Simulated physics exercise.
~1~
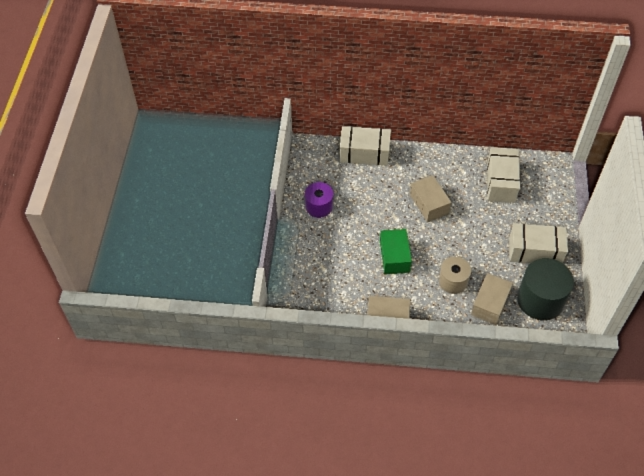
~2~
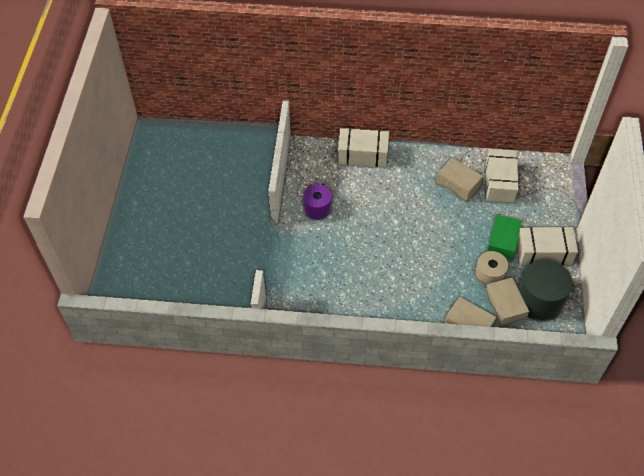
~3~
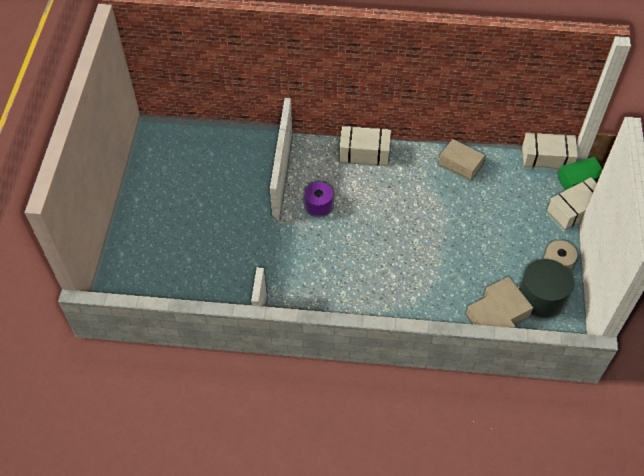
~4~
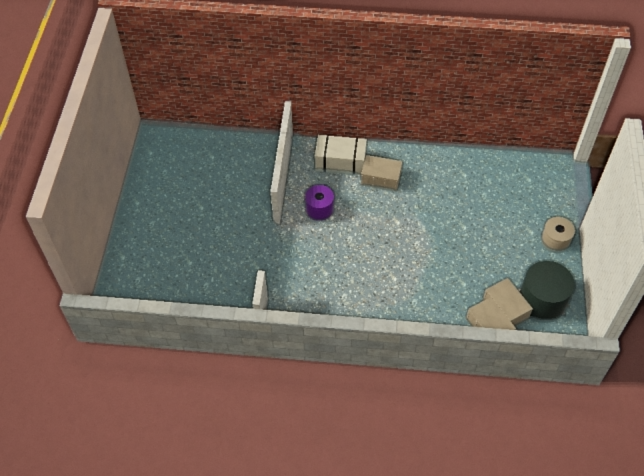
Water stands behind a partition on the left of a roofless brick-backed basement, seen from above by a slightly swaying camera. On the gravelly floor to the right are a green crate, a purple tub near the partition, pale strapped trunks, tan boxes, a tan tub and a big dark drum. The partition's door gives way and the water spreads right, pushing the green crate and several boxes toward the far side. The crate reaches the gap in the right wall and goes out, as do two strapped trunks. At the end shallow water covers most of the floor, and the purple tub still stands by the partition.
